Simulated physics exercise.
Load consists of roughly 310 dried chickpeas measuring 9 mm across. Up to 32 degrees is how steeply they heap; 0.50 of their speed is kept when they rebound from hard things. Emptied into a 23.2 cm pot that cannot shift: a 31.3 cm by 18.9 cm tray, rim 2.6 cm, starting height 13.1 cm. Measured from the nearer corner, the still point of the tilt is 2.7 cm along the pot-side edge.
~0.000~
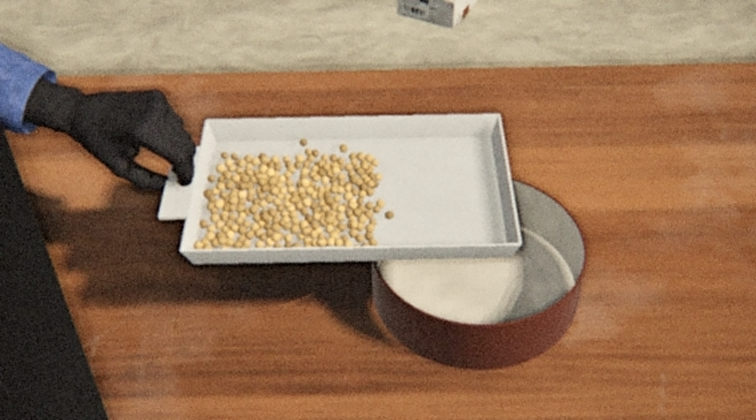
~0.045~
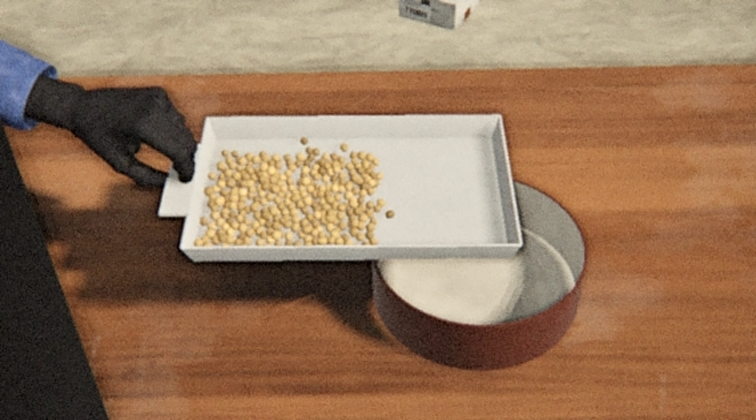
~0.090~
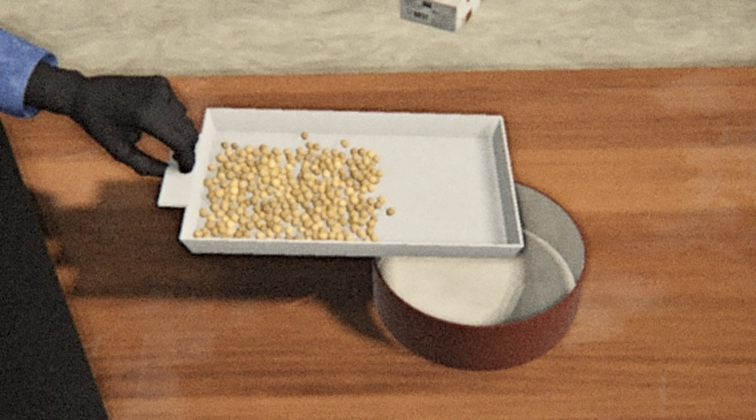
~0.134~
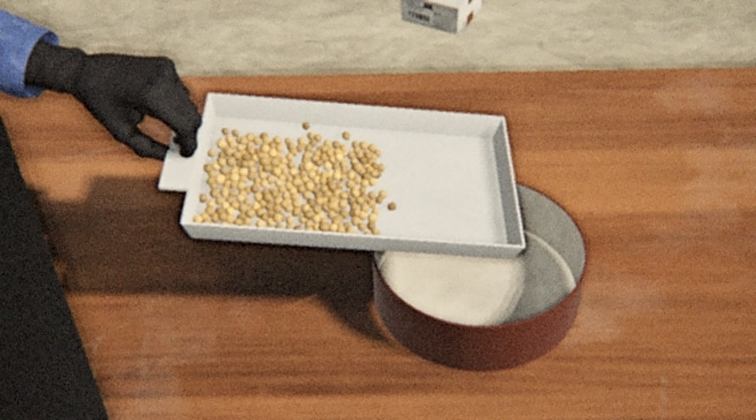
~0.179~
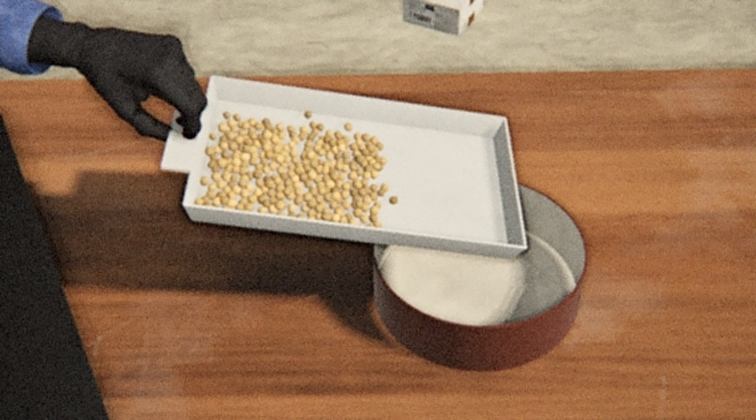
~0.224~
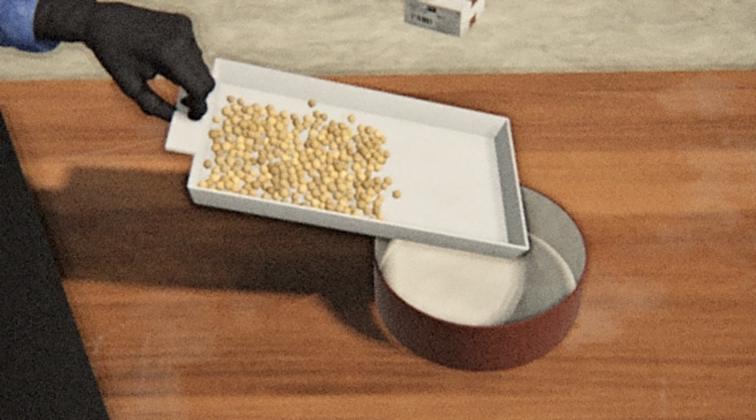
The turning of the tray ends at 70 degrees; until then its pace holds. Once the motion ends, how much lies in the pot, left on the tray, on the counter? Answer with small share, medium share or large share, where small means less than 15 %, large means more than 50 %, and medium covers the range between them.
Pot - medium share; left on the tray - medium share; counter - medium share.
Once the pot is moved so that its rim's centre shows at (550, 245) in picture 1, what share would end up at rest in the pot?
Close to 55 in a hundred.
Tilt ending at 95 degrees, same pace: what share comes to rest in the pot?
You'd end up with some 60 % in the pot.
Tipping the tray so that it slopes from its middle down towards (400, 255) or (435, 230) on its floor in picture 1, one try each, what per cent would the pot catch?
First try: Around 20 percent; second try: Around 25 percent.
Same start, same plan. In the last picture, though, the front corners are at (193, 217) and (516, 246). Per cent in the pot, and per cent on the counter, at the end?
You'd end with pot at 25 and counter at 45.
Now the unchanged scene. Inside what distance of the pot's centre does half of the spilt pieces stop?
Some 22 cm.
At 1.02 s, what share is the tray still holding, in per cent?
Value: About 40%.
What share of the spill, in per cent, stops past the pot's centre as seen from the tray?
Some 100 per cent of the spill lies beyond the centre.
After 0.52 s, tilt 43 degrees; the tray holds 100 %, the pot 0 %.
After 0.71 s, tilt 61 degrees; the tray holds 100 %, the pot 0 %.
After 1.02 s, tilt 70 degrees; the tray holds 40 %, the pot 25 %.
At rest (1.7 s), pot 25 %, tray 40 %, counter 35 %.
